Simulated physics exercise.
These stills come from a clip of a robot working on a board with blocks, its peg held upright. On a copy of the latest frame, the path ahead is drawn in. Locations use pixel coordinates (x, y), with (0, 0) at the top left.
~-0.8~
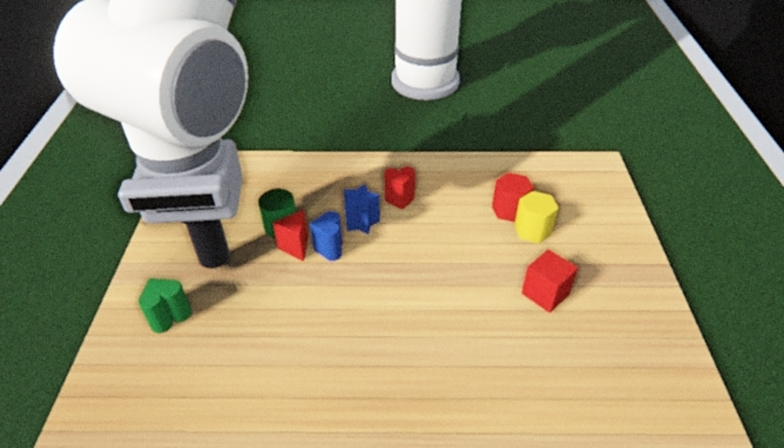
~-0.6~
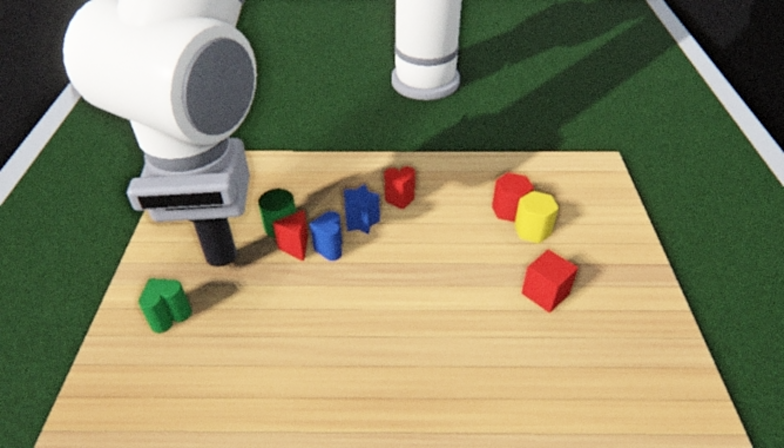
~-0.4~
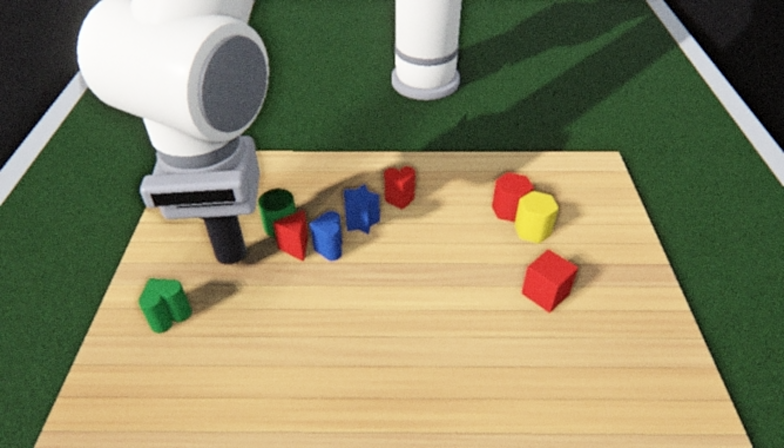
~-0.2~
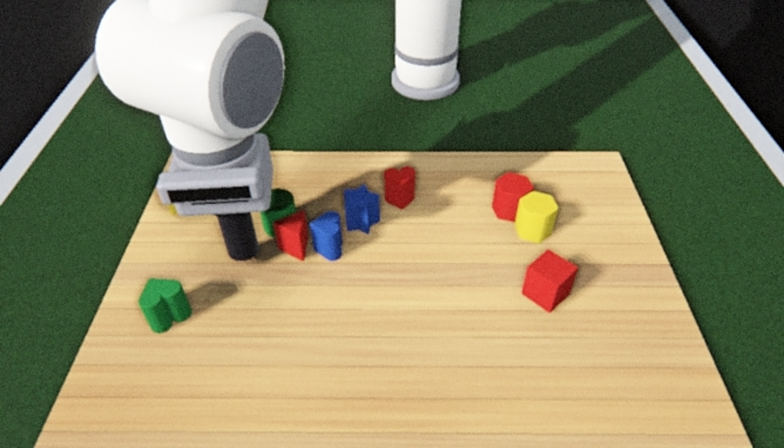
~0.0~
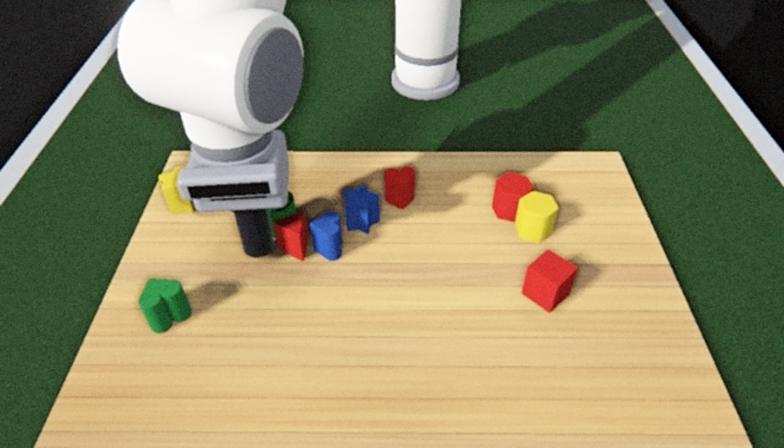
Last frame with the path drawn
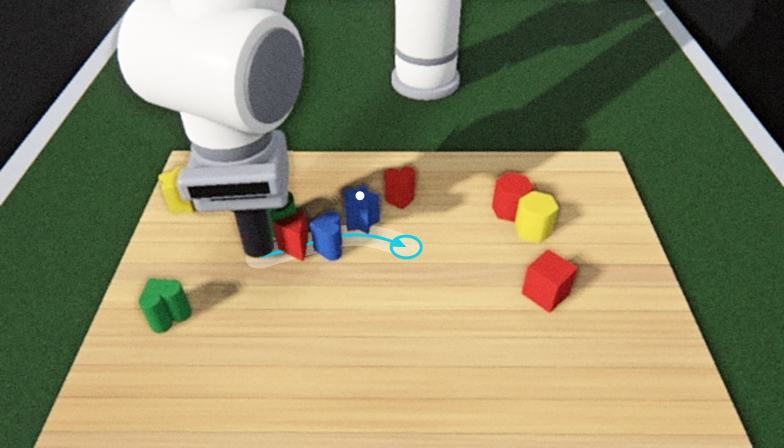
A white robot arm moved its black peg a short way right across the wooden board, close to the red triangular piece, gradually uncovering a yellow block behind it while the other blocks stayed still.
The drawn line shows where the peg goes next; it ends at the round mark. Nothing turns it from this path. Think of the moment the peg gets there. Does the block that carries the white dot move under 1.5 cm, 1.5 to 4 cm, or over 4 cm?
Distance: Between 1.5 and 4 cm.
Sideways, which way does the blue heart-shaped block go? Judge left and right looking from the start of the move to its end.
It gets pushed right.
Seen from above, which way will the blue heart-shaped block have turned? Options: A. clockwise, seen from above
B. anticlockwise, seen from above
That would be A.
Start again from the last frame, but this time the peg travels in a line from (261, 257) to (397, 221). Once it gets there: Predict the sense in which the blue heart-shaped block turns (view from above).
Looking down on the board, it turns clockwise.
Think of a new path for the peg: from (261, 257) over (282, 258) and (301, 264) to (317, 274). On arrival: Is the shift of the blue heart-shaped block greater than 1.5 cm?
Short answer: No.
The drawn path runs from (261, 257) by way of (311, 243) and (360, 235) to (406, 247); the dot is on the blue star.
What follows on the original path. One third of the way, peg (310, 233); red triangular piece (334, 214), turned 55° clockwise; blue heart-shaped block (351, 224), turned 15° clockwise.
Two thirds of the way, peg (360, 225); red triangular piece (386, 210), turned 75° clockwise; blue heart-shaped block (368, 229), turned 45° clockwise; blue star (382, 188), turned 65° anticlockwise.
At the end, peg (406, 237); green round block not moved; red triangular piece (432, 213), turned 20° clockwise; blue heart-shaped block (371, 231), turned 65° clockwise; blue star (385, 189), turned 80° anticlockwise.
